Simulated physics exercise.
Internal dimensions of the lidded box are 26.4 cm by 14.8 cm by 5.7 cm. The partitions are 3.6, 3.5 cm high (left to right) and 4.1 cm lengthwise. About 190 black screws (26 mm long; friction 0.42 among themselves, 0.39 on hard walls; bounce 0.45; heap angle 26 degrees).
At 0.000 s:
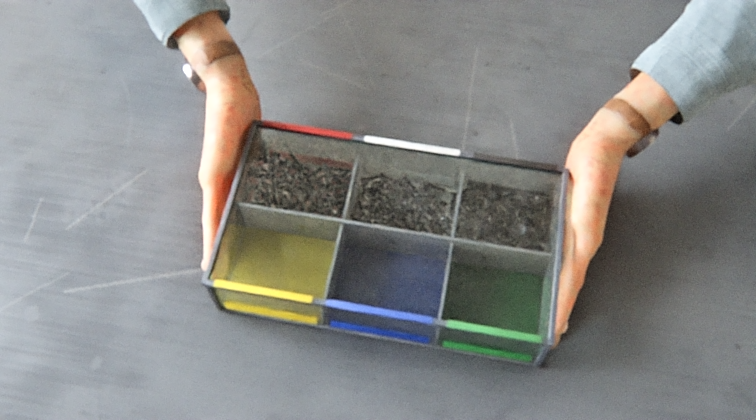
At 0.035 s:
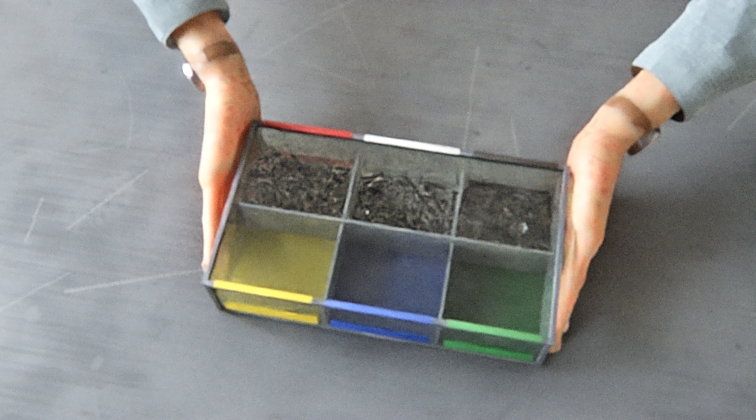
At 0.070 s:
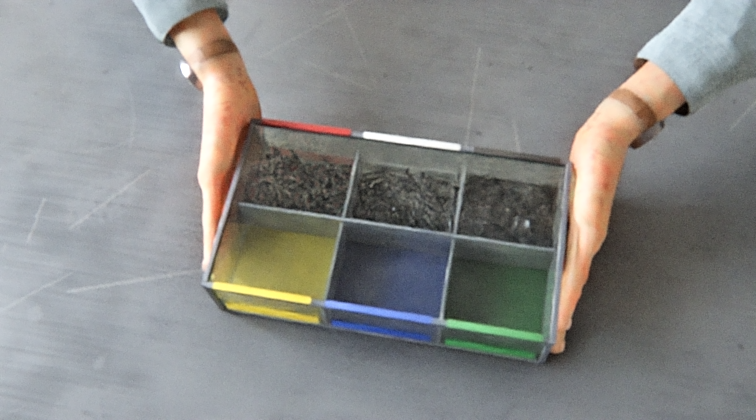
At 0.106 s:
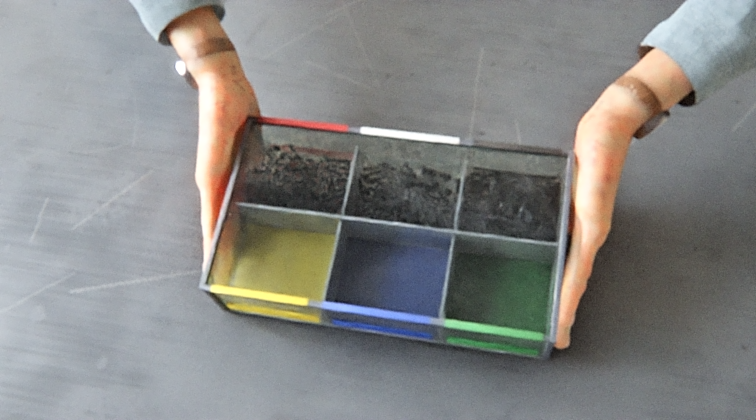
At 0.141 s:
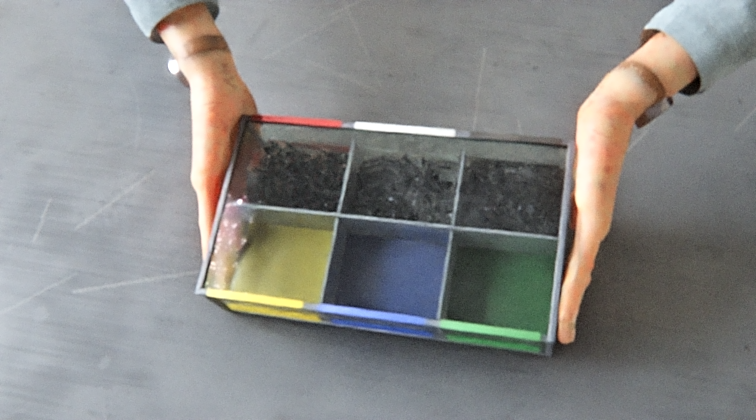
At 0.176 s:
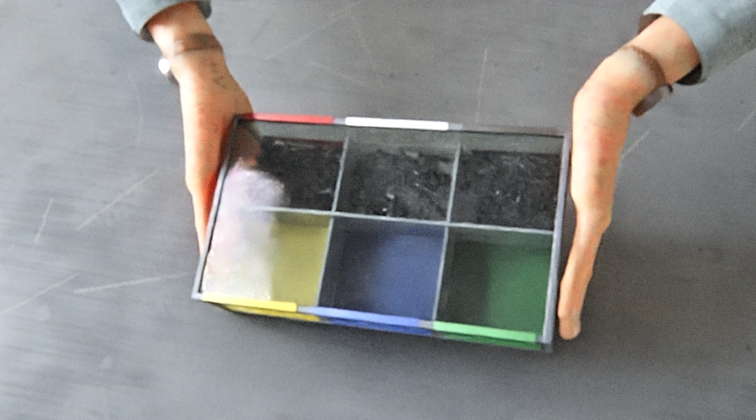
The video shows two hands holding a clear-lidded box with six compartments, dark pieces filling the back three above empty yellow, blue and green ones, and gradually tilting it slightly, its left front corner lowest, as glare spreads across the left side.
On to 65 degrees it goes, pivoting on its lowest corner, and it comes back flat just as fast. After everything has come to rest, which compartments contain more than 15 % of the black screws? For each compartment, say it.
Outcome: Red compartment: Beats the threshold, blue compartment: Fails to beat the threshold, green compartment: Fails to beat the threshold, yellow compartment: Fails to beat the threshold, white compartment: Beats the threshold, black compartment: Beats the threshold.
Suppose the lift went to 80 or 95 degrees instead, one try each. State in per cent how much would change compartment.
About 20 and 25 per cent.
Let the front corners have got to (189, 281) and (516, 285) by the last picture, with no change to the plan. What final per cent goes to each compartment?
By the end, red has 40%, blue has 0%, green has 0%, yellow has 0%, white has 25% and black has 35%.
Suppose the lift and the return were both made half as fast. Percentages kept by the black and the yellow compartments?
I'd expect black at 40 percent and yellow at 0 percent.
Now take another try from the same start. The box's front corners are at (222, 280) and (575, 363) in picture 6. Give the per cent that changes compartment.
It would come to roughly 10 percent.
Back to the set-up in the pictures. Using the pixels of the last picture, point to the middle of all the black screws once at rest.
Roughly (381, 222).
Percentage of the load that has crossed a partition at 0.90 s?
I'd say around 20 per cent.
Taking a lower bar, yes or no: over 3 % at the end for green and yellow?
As for green, not so, and as for yellow, not so.
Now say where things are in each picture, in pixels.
The first picture shows box tilt 0 degrees, front corners at (209, 281) and (549, 340); red 30 %, white 30 %, black 40 %.
The second picture shows box tilt 1 degrees, front corners at (208, 281) and (549, 340).
The third picture shows box tilt 3 degrees, front corners at (208, 283) and (550, 339).
The fourth picture shows box tilt 7 degrees, front corners at (206, 286) and (551, 337), lowest corner left front.
The fifth picture shows box tilt 12 degrees, front corners at (203, 290) and (549, 336), lowest corner left front.
The sixth picture shows box tilt 17 degrees, front corners at (199, 294) and (544, 337), lowest corner left front; red 30 %, white 30 %, black 40 %. The box's pace is about 145 degrees a second.
Then, at 0.61 s, tilt 64 degrees; red 30 %, white 30 %, black 40 %.
Then, at 0.90 s, tilt 26 degrees; red 35 %, blue 5 %, white 30 %, black 25 %.
Then, at 1.29 s, tilt 0 degrees; red 30 %, blue 5 %, white 35 %, black 25 %.
By 1.7 s all is still; red 30 %, blue 5 %, green 0 %, yellow 0 %, white 35 %, black 25 %.
